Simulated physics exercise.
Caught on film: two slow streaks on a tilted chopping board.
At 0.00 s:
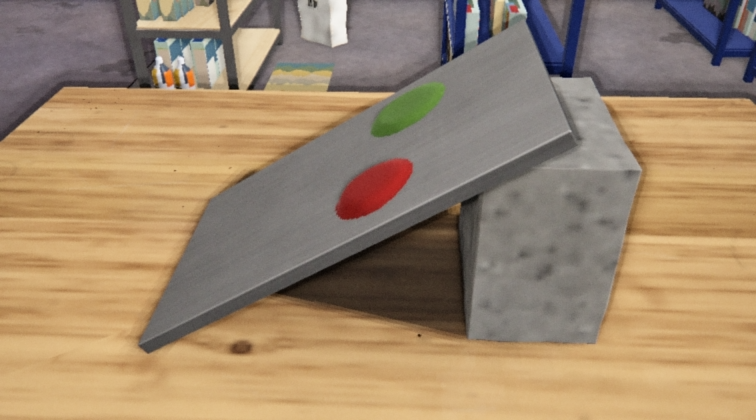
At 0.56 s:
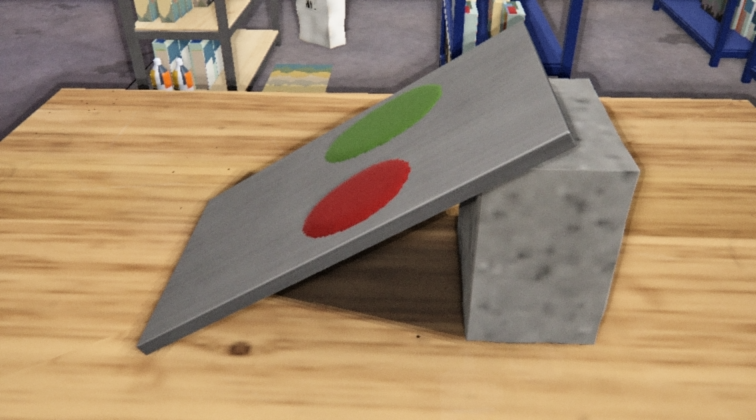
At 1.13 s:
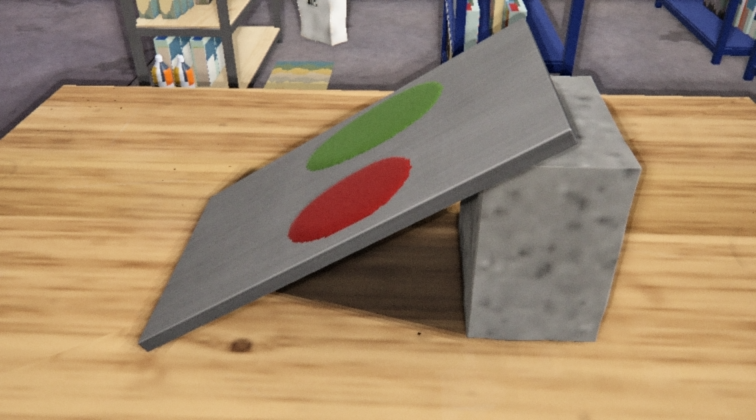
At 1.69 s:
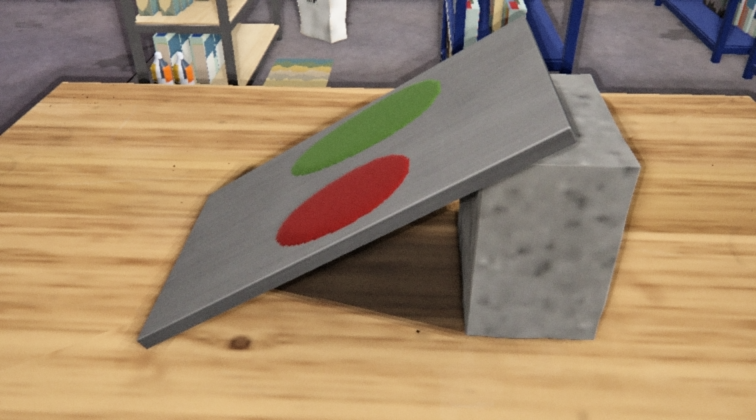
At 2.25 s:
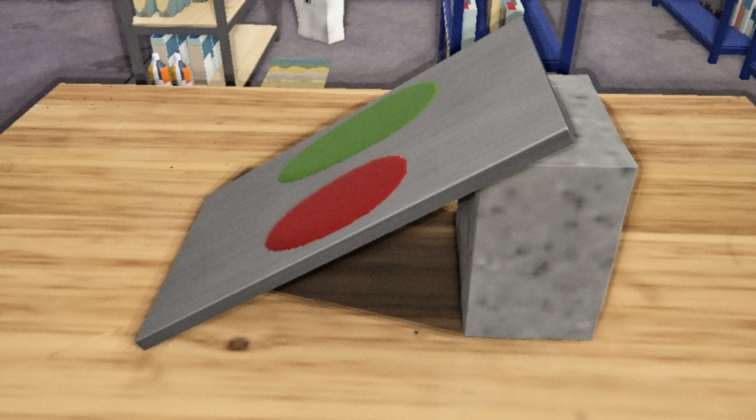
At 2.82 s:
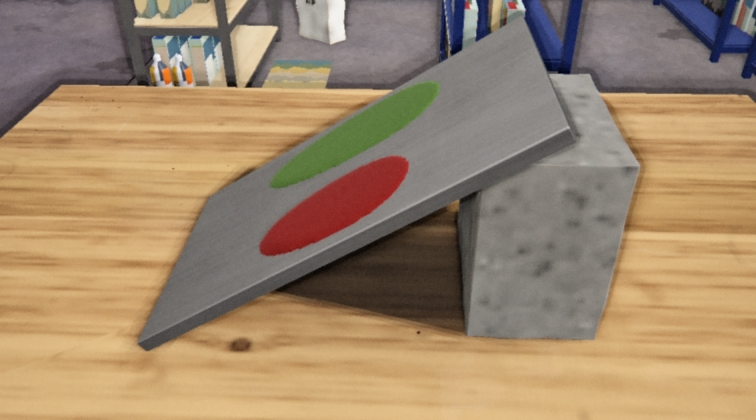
Two blobs of paint, green behind and red in front, sit on a grey board that slopes down to the left, its raised right end leaning on a speckled grey block. The board rests on a wooden table, seen from slightly above, with shelves of goods behind. Both blobs stretch into long ovals down the slope, quickly at first, then slowly, while the camera stays practically still.
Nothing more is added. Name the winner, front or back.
First at the edge is the back one.
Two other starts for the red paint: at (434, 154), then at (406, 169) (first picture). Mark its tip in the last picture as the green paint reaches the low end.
One: (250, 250). Two: (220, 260).
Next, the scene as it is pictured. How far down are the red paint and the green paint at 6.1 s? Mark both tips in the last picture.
In turn (233, 256) and (236, 200).
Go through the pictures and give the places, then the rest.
The first frame shows tip of the red paint half way down; tip of the green paint (379, 123) half way down.
The second frame shows tip of the red paint (311, 219) half way down; tip of the green paint half way down.
The third frame shows tip of the red paint half way down; tip of the green paint (313, 158) half way down.
The fourth frame shows tip of the red paint (285, 228) three quarters of the way down; tip of the green paint three quarters of the way down.
The fifth frame shows tip of the red paint three quarters of the way down; tip of the green paint (288, 169) three quarters of the way down.
The sixth frame shows tip of the red paint (271, 236) three quarters of the way down; tip of the green paint three quarters of the way down.
After 6.1 s, the red paint is three quarters of the way down; the green paint is three quarters of the way down.
After 8.9 s, the red paint is three quarters of the way down; the green paint is close to the edge.
After 11.2 s, the red paint is three quarters of the way down; the green paint is at the low edge.
